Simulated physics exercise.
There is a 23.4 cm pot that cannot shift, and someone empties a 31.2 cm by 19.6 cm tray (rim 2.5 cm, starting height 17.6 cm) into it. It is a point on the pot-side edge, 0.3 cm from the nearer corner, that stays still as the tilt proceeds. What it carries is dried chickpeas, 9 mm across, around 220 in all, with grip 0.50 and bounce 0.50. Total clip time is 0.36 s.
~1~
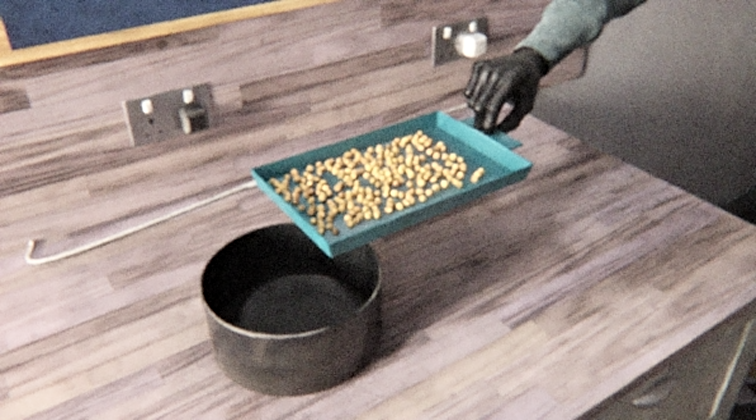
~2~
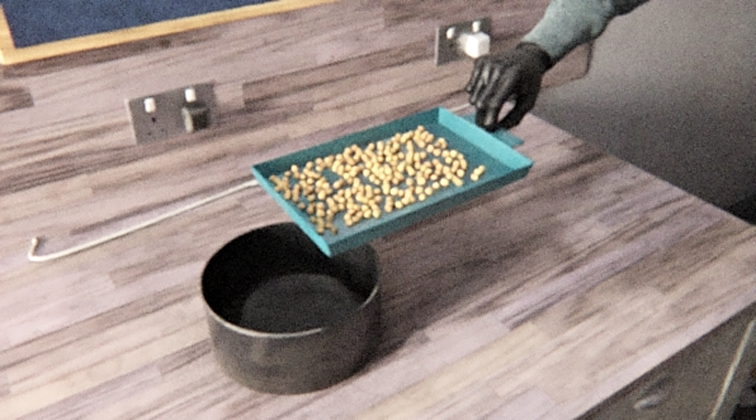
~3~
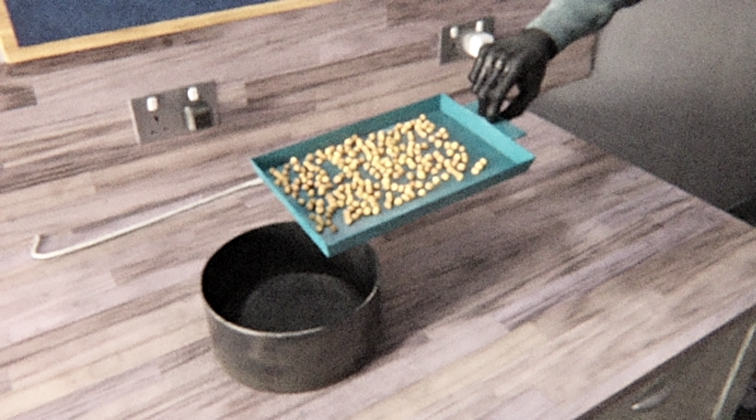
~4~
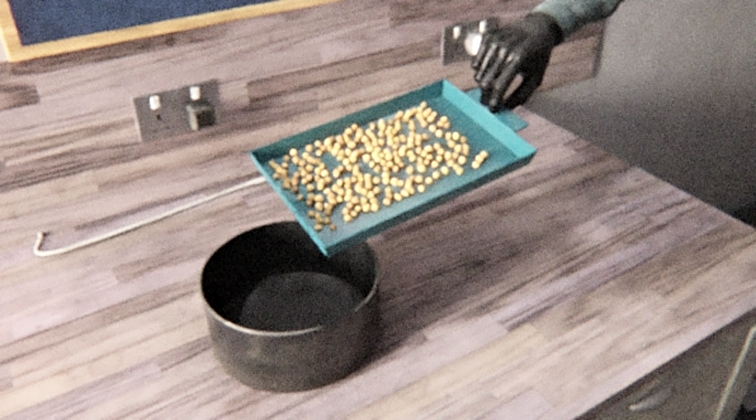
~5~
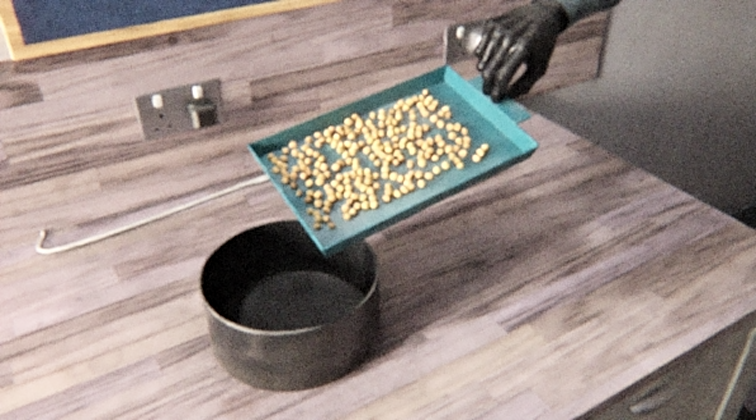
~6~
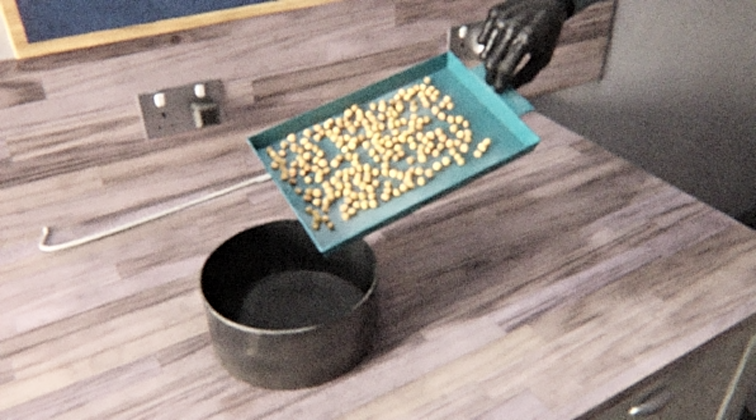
On a wood-patterned counter, a black-gloved hand steadily tilts a teal tray of chickpeas leftward.
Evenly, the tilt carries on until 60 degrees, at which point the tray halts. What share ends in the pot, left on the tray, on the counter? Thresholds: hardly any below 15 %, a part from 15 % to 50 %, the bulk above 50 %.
Prediction - pot: Hardly any; tray: The bulk; counter: Hardly any.
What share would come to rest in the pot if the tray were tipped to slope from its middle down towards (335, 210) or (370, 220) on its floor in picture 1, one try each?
Roughly 5 % for the first direction, roughly 5 % for the second.
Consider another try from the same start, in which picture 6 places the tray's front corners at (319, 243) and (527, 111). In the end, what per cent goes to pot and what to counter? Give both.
Final per cent - pot 5, counter 0.
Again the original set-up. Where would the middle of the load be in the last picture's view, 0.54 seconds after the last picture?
Approximately (364, 188) in the final picture.
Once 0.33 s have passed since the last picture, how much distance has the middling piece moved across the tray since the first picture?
8 cm.
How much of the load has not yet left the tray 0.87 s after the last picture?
About 95% of the load.
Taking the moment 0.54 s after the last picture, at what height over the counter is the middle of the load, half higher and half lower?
Median height: Approx. 24 cm.
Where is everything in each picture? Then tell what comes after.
In the first frame, tray tilt 0 degrees, front corners at (331, 240) and (527, 163); middle of the pieces at (373, 181); pot at (292, 272).
In the second frame, tray tilt 1 degrees, front corners at (329, 240) and (528, 162); middle of the pieces at (373, 178).
In the third frame, tray tilt 5 degrees, front corners at (328, 241) and (530, 156), lowest corner left front; middle of the pieces at (373, 171).
In the fourth frame, tray tilt 10 degrees, front corners at (327, 242) and (531, 150), lowest corner left front; middle of the pieces at (373, 164).
In the fifth frame, tray tilt 14 degrees, front corners at (325, 244) and (533, 144), lowest corner left front; middle of the pieces at (373, 158).
In the sixth frame, tray tilt 19 degrees, front corners at (324, 245) and (535, 139), lowest corner left front; middle of the pieces at (373, 153); pot at (289, 269).
Then, 0.33 s after the last picture, tilt 39 degrees; the tray holds 100 %, the pot 0 %.
Then, 0.54 s after the last picture, tilt 53 degrees; the tray holds 100 %, the pot 0 %.
Then, 0.87 s after the last picture, tilt 60 degrees; the tray holds 95 %, the pot 0 %.
In the end, pot 0 %, tray 95 %, counter 5 %.
